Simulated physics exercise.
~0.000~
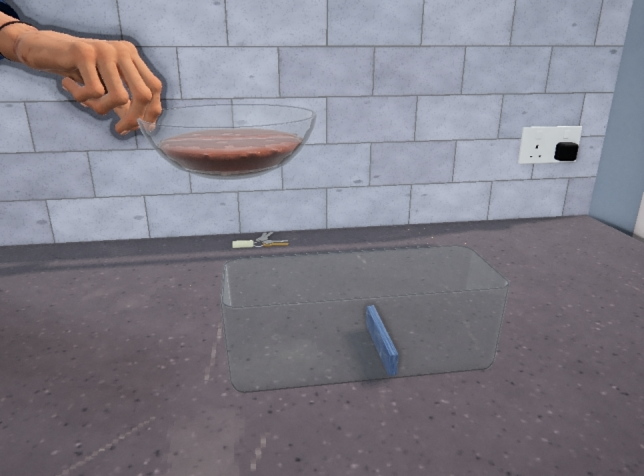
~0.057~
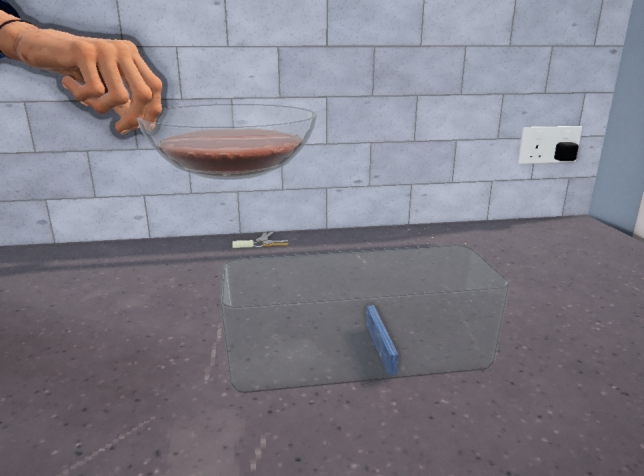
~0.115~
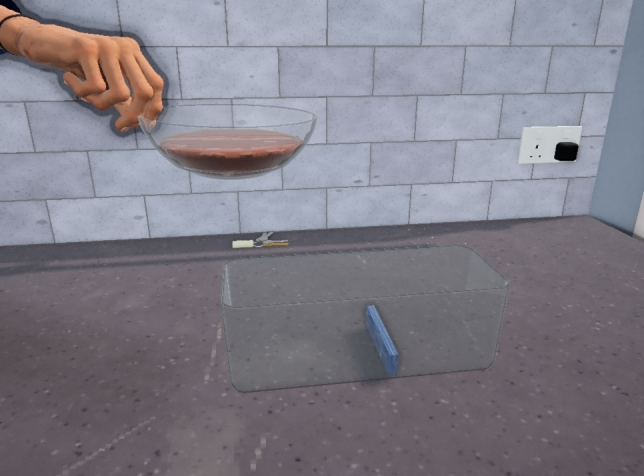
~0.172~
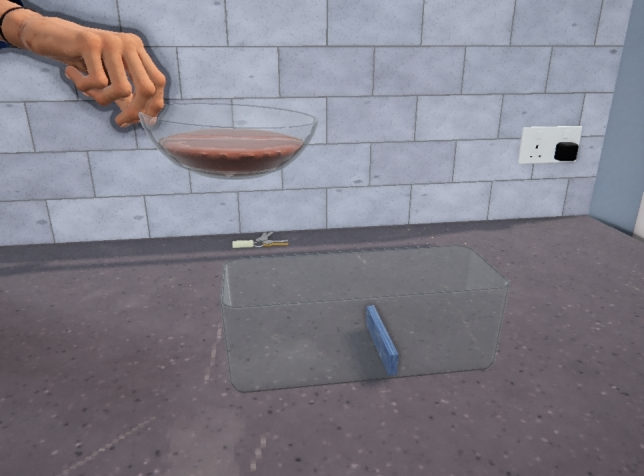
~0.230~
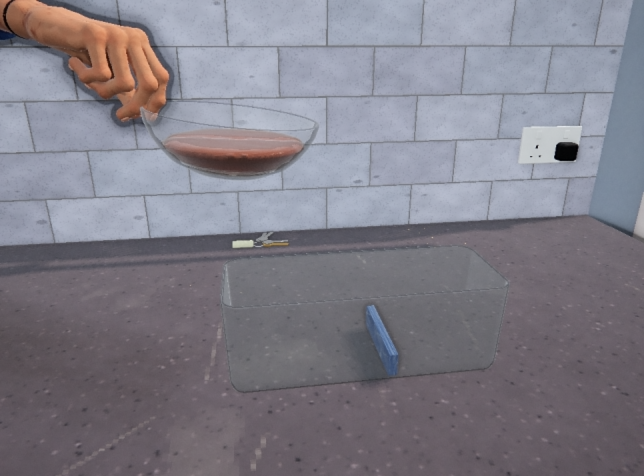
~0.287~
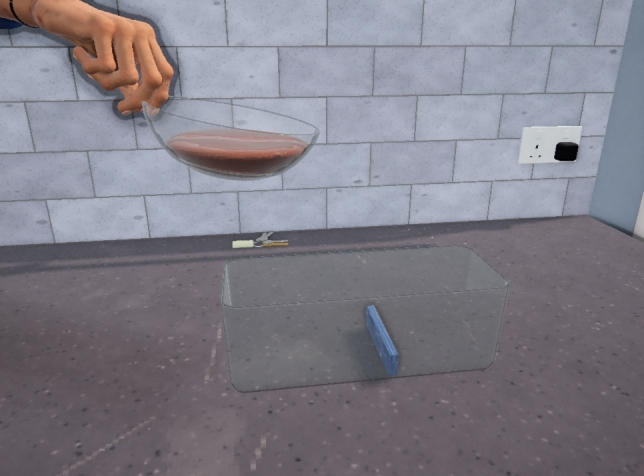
On a speckled counter against a tiled wall, a hand slightly tilting a glass bowl of reddish-brown tea above a clear basin.
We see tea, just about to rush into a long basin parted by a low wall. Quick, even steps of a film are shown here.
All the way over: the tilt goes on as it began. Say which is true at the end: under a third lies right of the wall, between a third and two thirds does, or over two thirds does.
Lower than a third.
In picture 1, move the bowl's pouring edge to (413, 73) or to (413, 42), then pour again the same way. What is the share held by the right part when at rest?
Estimate, first then second: 90 per cent and 90 per cent.
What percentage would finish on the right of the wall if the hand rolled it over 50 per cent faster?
I'd say close to 10 %.
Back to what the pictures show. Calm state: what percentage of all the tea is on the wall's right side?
I'd put it at around 5 %.
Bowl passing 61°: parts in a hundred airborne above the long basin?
That comes to near 40 percent.
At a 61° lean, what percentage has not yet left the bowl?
It works out to close to 40 percent.
A moment on, the bowl is tipped part way and 38 per cent is still to pour, 20 is left of the wall and 0 right of it.
Next, the bowl is tipped on its side and 0 per cent is still to pour, 91 is left of the wall and 5 right of it.
Then the bowl is tipped right over and 0 per cent is still to pour, 92 is left of the wall and 7 right of it.
Later the bowl is tipped right over and 0 per cent is still to pour, 92 is left of the wall and 7 right of it.
At rest 92 per cent lies left of the wall, 7 right of it and 1 outside.
